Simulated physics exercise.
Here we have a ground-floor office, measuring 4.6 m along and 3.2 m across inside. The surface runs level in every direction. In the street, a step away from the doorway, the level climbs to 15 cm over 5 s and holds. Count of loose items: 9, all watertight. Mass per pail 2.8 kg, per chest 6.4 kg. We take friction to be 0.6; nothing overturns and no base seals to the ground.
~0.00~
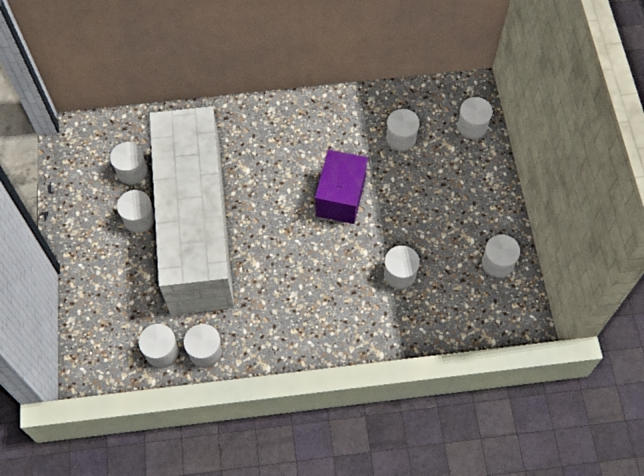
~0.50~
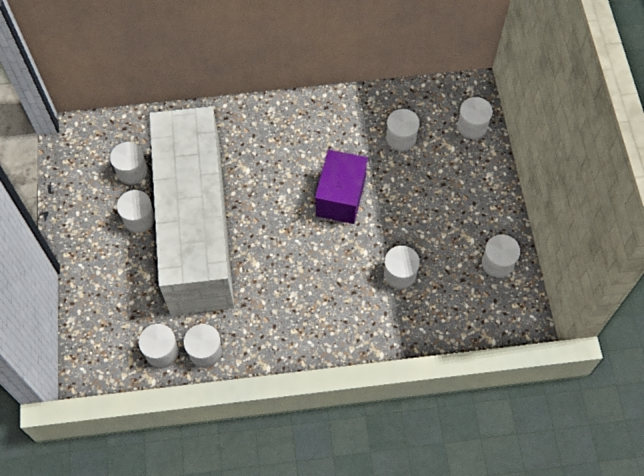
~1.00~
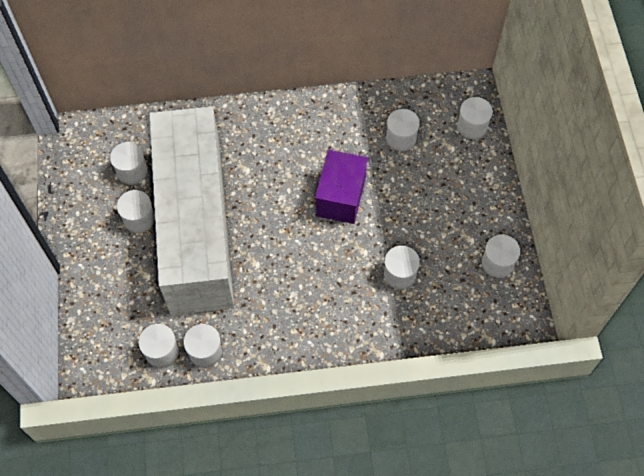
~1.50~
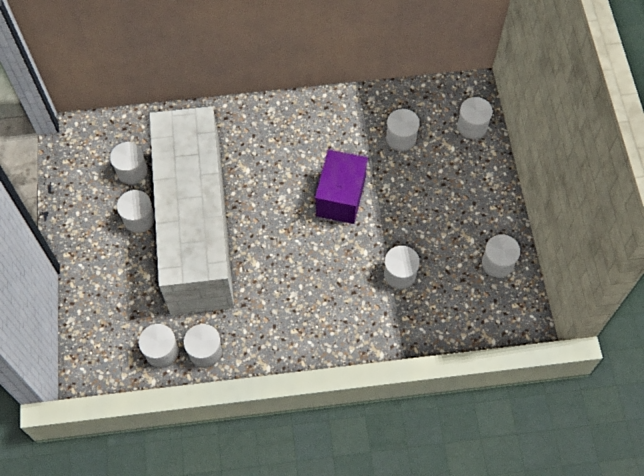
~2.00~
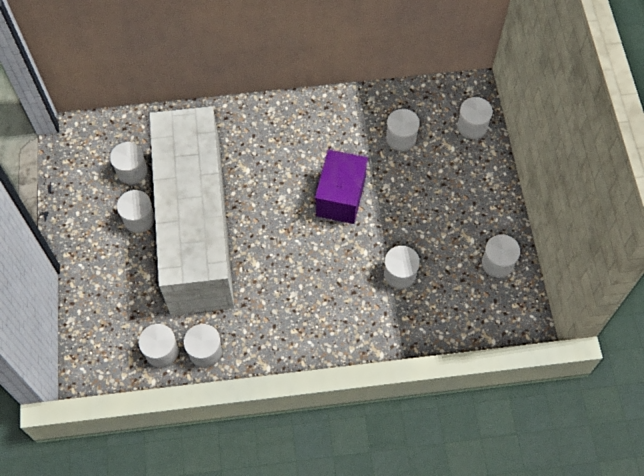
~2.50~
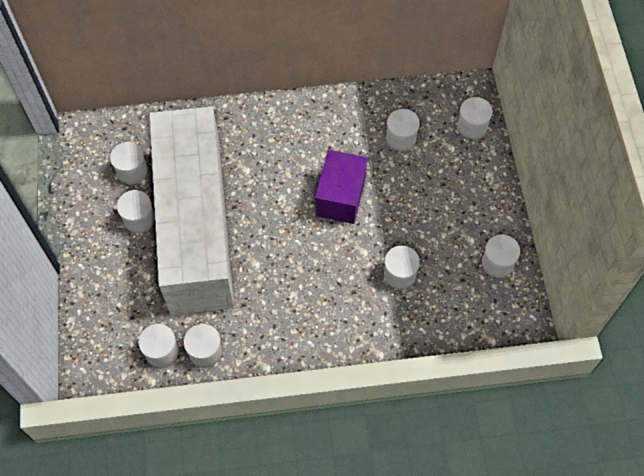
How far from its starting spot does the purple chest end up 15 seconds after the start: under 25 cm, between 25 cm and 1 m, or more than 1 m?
It ends up between 25 cm and 1 m away.
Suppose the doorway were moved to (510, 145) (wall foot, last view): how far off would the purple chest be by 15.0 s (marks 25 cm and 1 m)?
In that case the purple chest would have gone a great distance.
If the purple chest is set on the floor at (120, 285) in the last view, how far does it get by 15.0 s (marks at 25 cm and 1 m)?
Looks like it is swept a long way.
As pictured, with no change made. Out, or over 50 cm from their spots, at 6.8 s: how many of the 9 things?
2.
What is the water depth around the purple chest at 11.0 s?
Roughly 3 cm at that moment.
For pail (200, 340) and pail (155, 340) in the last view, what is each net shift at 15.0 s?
Respectively 40 and 150 centimetres.
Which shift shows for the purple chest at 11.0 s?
By that time, close to 10 cm.
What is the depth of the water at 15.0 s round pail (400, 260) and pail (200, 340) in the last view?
Some 5 cm at the first, some 4 cm at the second.
After 3.5 s the purple chest is near (342, 177), 0.0 m from its start, aground; 0 afloat.
After 6.8 s the purple chest is near (342, 177), 0.0 m from its start, aground; 2 afloat.
After 11.0 s the purple chest is near (351, 181), 0.1 m from its start, afloat; 5 afloat.
After 15.0 s the purple chest is near (413, 146), 0.8 m from its start, afloat; 9 afloat.
